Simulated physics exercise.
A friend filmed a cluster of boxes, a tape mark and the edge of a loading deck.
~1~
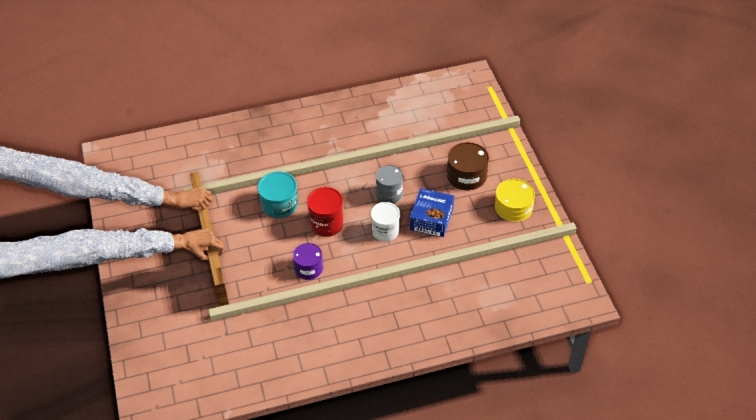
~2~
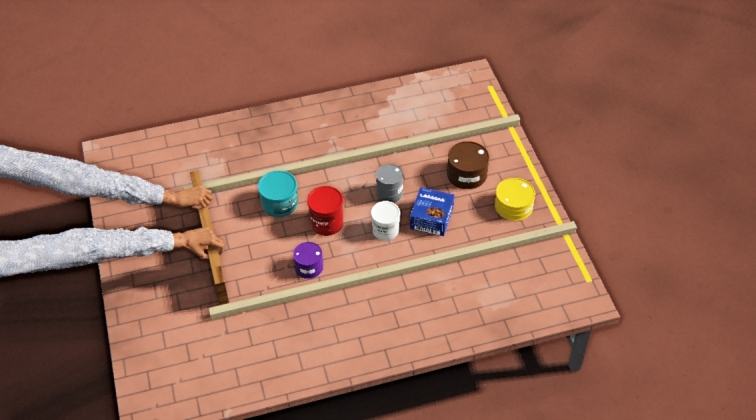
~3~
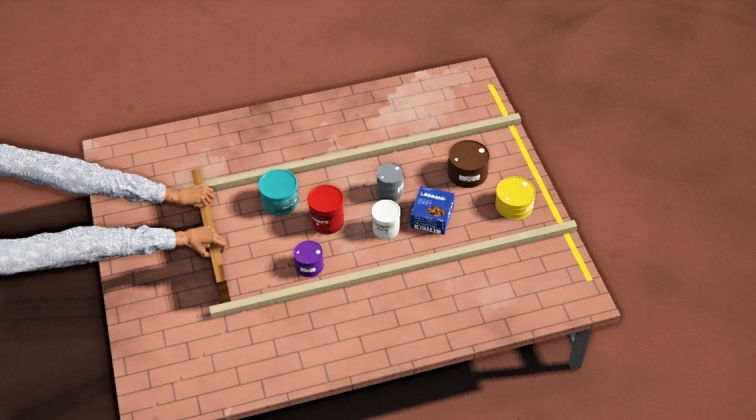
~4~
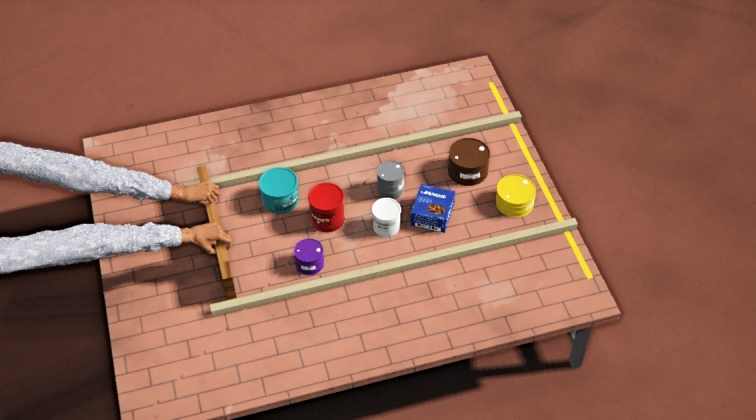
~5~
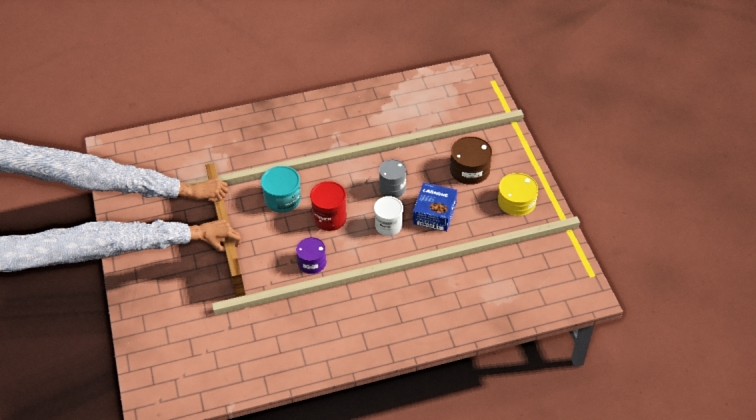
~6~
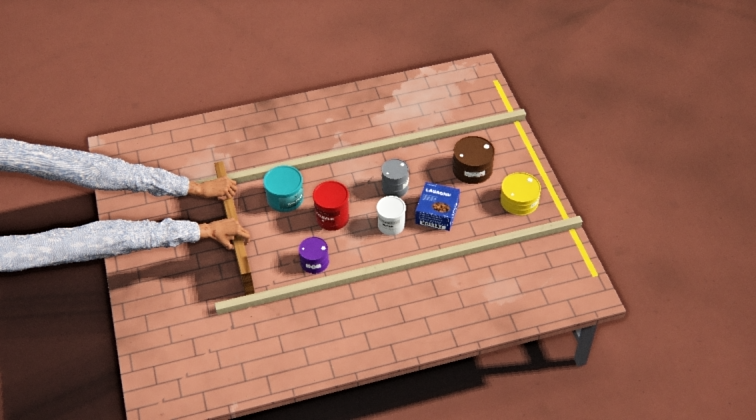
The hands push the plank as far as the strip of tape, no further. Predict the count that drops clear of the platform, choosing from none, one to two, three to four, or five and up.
Well, the ones that get knocked off number no fewer than five.
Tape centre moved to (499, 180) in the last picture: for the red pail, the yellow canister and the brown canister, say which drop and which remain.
Outcome: Red pail is not lost; yellow canister ends up off; brown canister ends up off.
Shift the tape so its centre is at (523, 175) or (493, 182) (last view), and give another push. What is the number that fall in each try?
So that's 4 for the first and 2 for the second.
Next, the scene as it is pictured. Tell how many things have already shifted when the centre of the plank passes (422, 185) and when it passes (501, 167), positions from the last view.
By the first moment it's 7, by the second it's 8.
Soon after, none off yet; yellow canister at rest near (520, 194); brown canister at rest near (473, 160); blue box at rest near (438, 206).
Then, none off yet; yellow canister moved a little near (532, 193); brown canister moved about its own width near (503, 149); blue box moved about its own width near (496, 199).
At rest, the number that fall off is five or more; fallen, turquoise pail, purple canister, red pail, white pail, grey canister, blue box, brown canister and yellow canister.
